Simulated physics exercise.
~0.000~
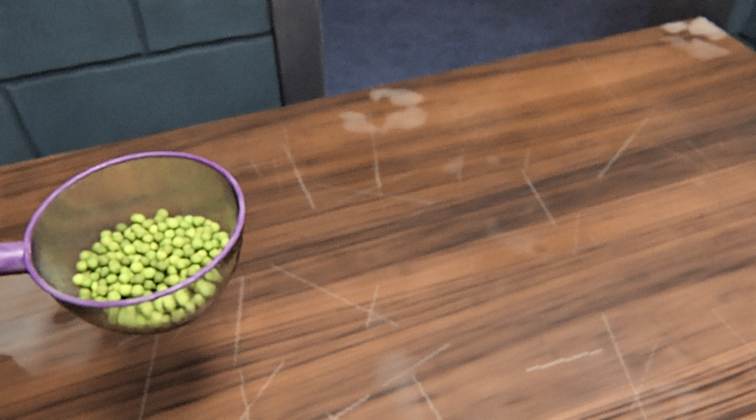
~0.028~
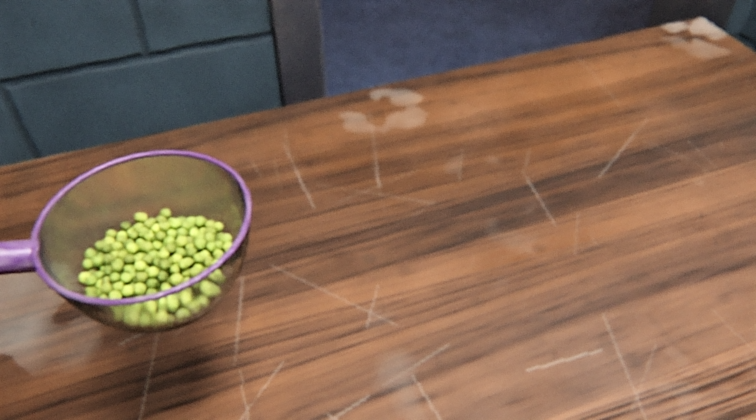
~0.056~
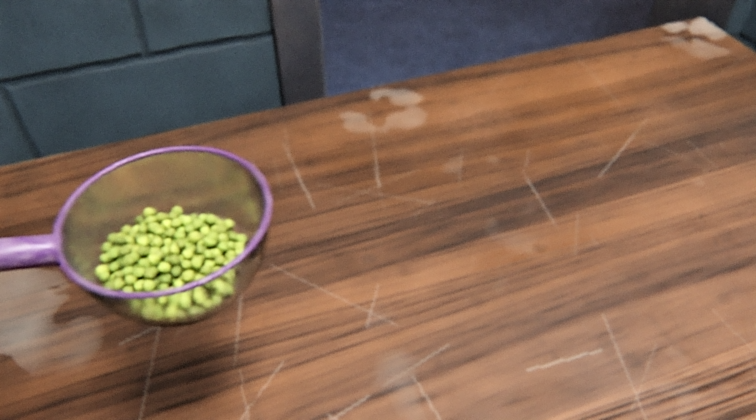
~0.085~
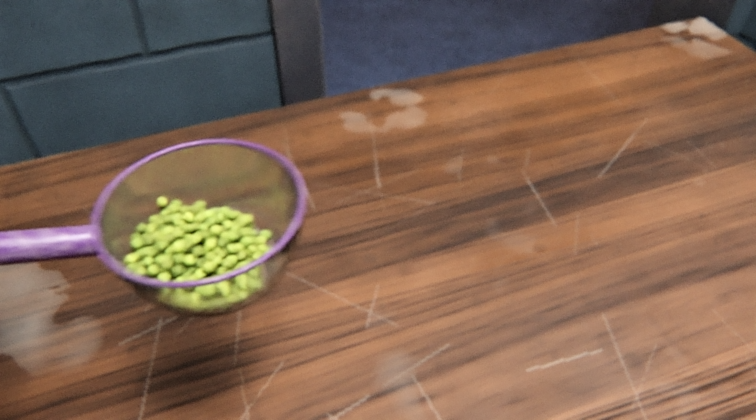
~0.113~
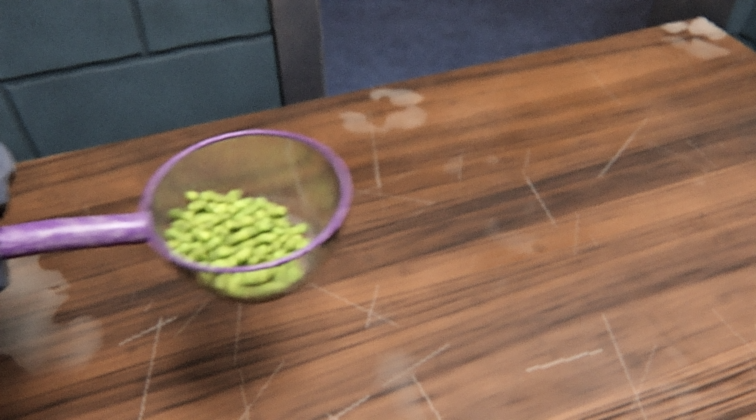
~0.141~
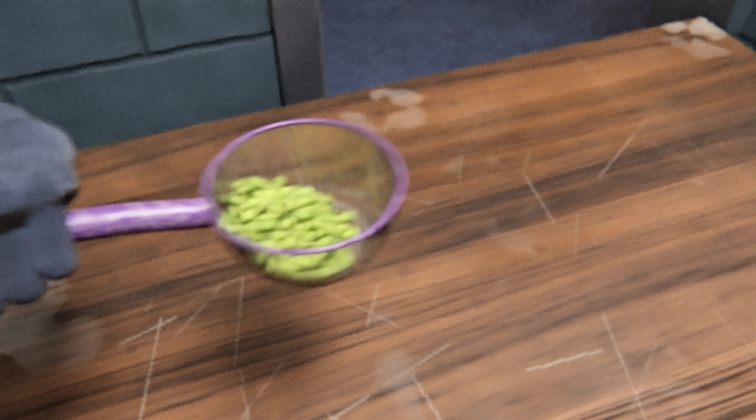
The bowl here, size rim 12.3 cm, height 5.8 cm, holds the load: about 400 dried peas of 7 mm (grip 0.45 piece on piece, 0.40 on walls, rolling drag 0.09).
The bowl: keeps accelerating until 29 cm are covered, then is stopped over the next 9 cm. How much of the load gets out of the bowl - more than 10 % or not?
More than 10 %.
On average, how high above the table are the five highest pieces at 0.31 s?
About 24 cm above the table.
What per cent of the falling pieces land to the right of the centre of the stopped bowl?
I'd say close to 100 in a hundred.
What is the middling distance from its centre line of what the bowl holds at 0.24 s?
I'd say somewhere around 3.5 cm.
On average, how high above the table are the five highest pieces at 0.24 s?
21 cm.
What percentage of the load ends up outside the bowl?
Around 25 in a hundred.
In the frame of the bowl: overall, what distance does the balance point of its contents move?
Displacement: Around 1.0 cm.
After 0.24 s, tilt 0 degrees; bowl 100 %; middle of all pieces near (535, 163).
After 0.31 s, tilt 0 degrees; bowl 100 %; middle of all pieces near (677, 115).
After 0.39 s, tilt 0 degrees; bowl 80 %, in the air 20 %; middle of all pieces near (699, 90).
Then, at 0.46 s, tilt 0 degrees; bowl 75 %, in the air 25 %; middle of all pieces near (698, 97).
At rest (1.0 s), bowl 75 %, fallen right of where it stops 25 %.
